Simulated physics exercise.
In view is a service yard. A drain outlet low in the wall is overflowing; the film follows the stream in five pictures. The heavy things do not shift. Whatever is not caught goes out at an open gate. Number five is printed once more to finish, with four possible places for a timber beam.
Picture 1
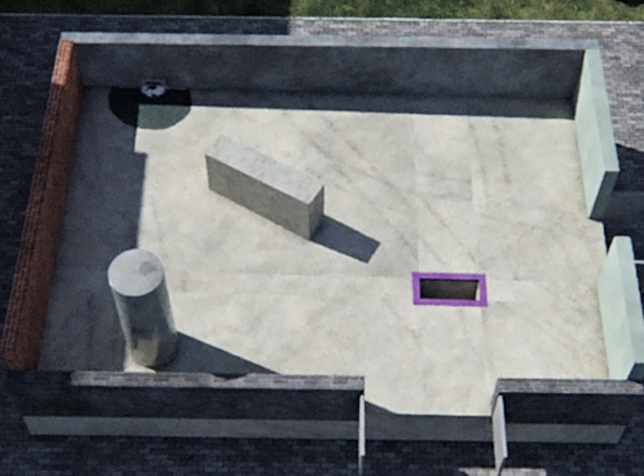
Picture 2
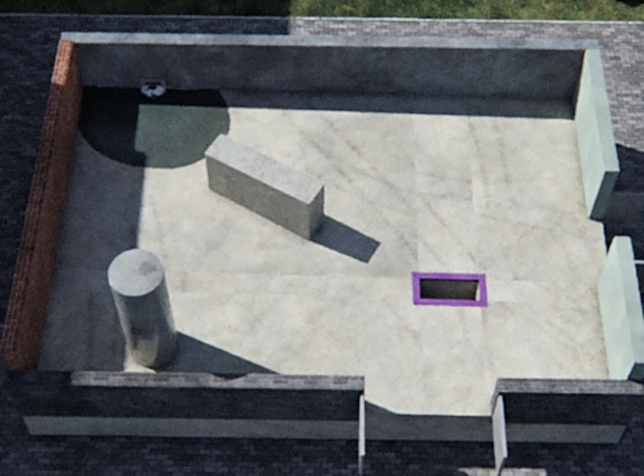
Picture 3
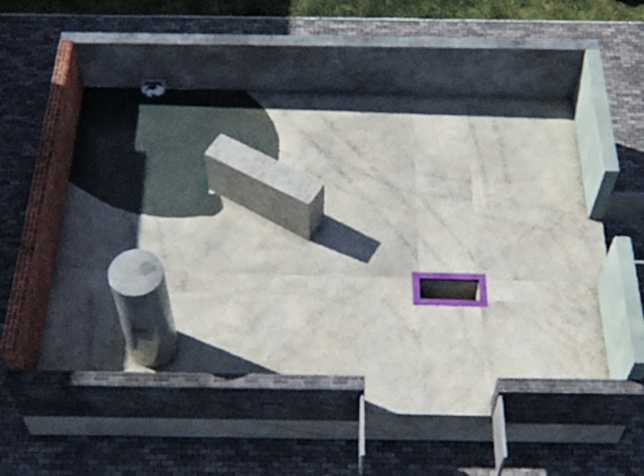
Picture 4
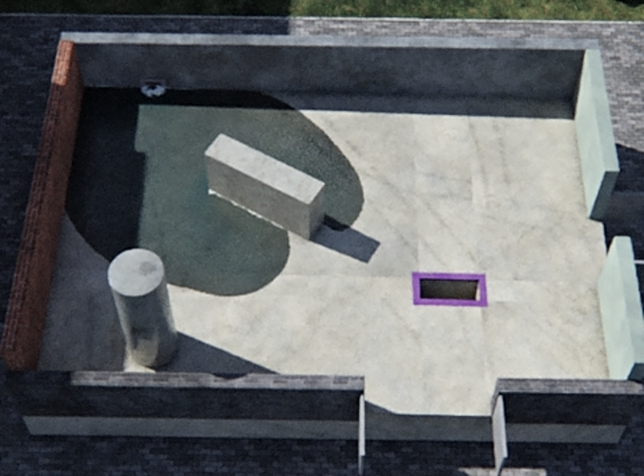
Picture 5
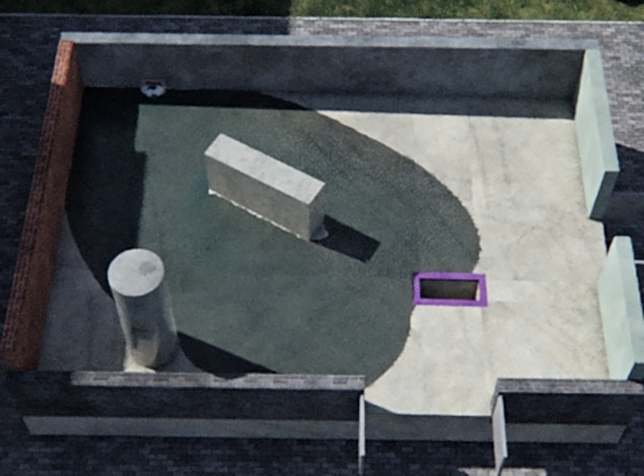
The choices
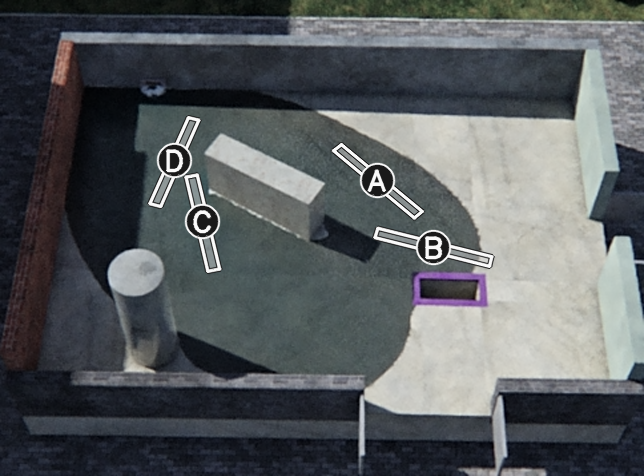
Dark water spreads over the pale floor of a walled service yard, seen from high above by a still camera. A grey block stands near the middle, a grey cylinder at lower left, a brick-red wall at left, and a purple-rimmed gully right of centre. From the upper left corner the water widens, wraps around the block, and reaches the cylinder and near wall, the gully still dry.
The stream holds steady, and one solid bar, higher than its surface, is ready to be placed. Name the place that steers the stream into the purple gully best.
Go for A.
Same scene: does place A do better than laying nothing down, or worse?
It is better.
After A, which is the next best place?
It is C.
In white, A from (337, 147) to (418, 214); B from (376, 232) to (490, 261); C from (191, 176) to (213, 270); D from (155, 205) to (193, 118).
Choosing A, about 22 % of the stream goes into the purple gully, about 73 % out by the gates.
Choosing B, about 9 % of the stream goes into the purple gully, about 87 % out by the gates.
Choosing C, about 14 % of the stream goes into the purple gully, about 81 % out by the gates.
Choosing D, about 9 % of the stream goes into the purple gully, about 84 % out by the gates.
